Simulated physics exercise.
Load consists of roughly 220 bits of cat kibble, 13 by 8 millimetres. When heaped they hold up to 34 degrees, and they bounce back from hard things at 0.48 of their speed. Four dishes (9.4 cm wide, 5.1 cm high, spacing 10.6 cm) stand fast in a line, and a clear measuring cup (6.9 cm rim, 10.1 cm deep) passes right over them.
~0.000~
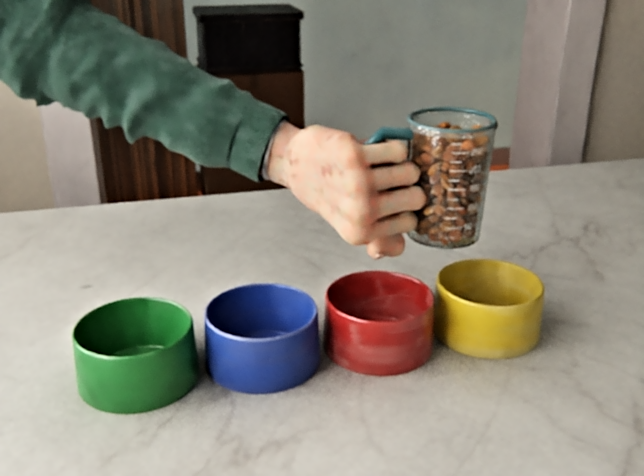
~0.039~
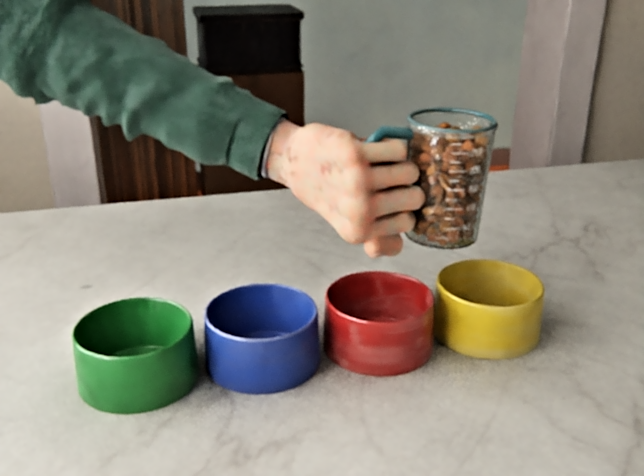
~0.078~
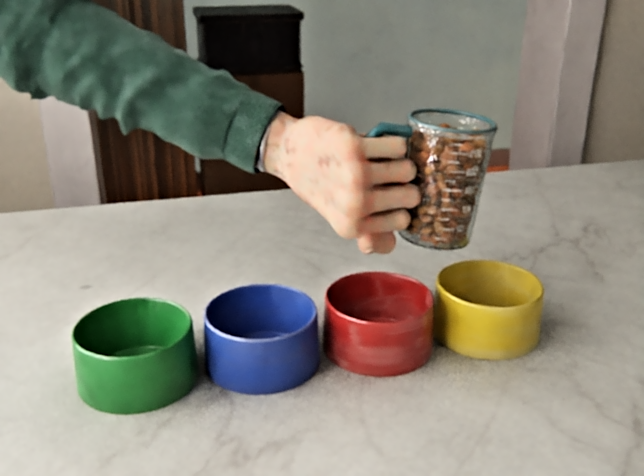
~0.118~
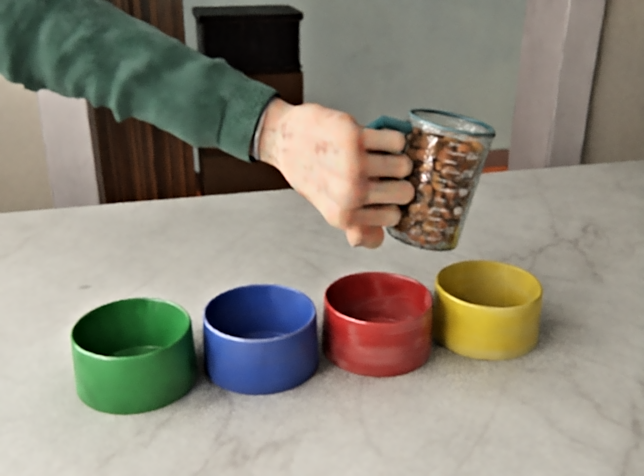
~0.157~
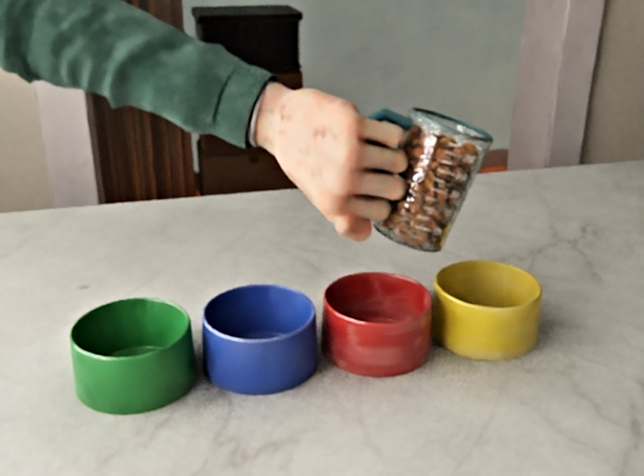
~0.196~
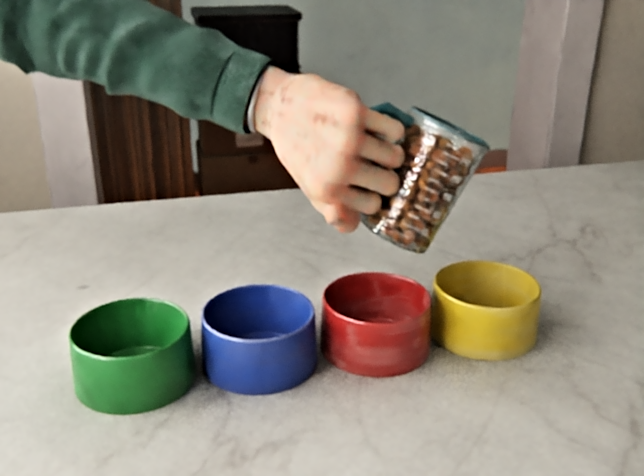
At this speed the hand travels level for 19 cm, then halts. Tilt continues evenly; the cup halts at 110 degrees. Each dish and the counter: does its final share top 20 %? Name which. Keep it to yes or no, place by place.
Place by place: Red dish yes, blue dish yes, green dish no, yellow dish no, counter no.
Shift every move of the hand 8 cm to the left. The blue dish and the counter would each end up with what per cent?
In that case blue 60; counter 20.
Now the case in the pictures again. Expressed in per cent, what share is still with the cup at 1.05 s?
Around 45 per cent of the load.
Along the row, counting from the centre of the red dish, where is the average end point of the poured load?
About 3 cm, toward lower x.
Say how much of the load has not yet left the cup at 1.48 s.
Roughly 30 in a hundred.
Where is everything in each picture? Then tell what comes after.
In the first frame, cup at (447, 178), tilt 0 degrees, lip at (491, 117), moved 0.0 cm; middle of the pieces at (450, 181); yellow dish at (490, 282); red dish at (380, 296); blue dish at (261, 310); green dish at (133, 326).
In the second frame, cup at (446, 179), tilt 1 degrees, lip at (491, 118), moved 0.1 cm; middle of the pieces at (449, 182).
In the third frame, cup at (443, 180), tilt 5 degrees, lip at (490, 122), moved 0.4 cm; middle of the pieces at (446, 183).
In the fourth frame, cup at (436, 180), tilt 11 degrees, lip at (489, 127), moved 0.9 cm; middle of the pieces at (439, 184).
In the fifth frame, cup at (429, 181), tilt 19 degrees, lip at (486, 135), moved 1.5 cm; middle of the pieces at (431, 185).
In the sixth frame, cup at (421, 182), tilt 26 degrees, lip at (483, 143), moved 2.1 cm; middle of the pieces at (423, 186); yellow dish at (487, 284); red dish at (377, 297); blue dish at (258, 311); green dish at (130, 327). The cup turns about 190 degrees a second and travels 15 cm a second.
After 0.71 s, tilt 110 degrees; cup holds 85 %, red 10 %.
After 1.05 s, tilt 110 degrees; cup holds 45 %, red 45 %.
After 1.48 s, tilt 110 degrees; cup holds 30 %, red 50 %, blue 10 %.
By 3.4 s all is still; red 50 %, blue 30 %, green 0 %, yellow 0 %, counter 10 %, cup 10 %.
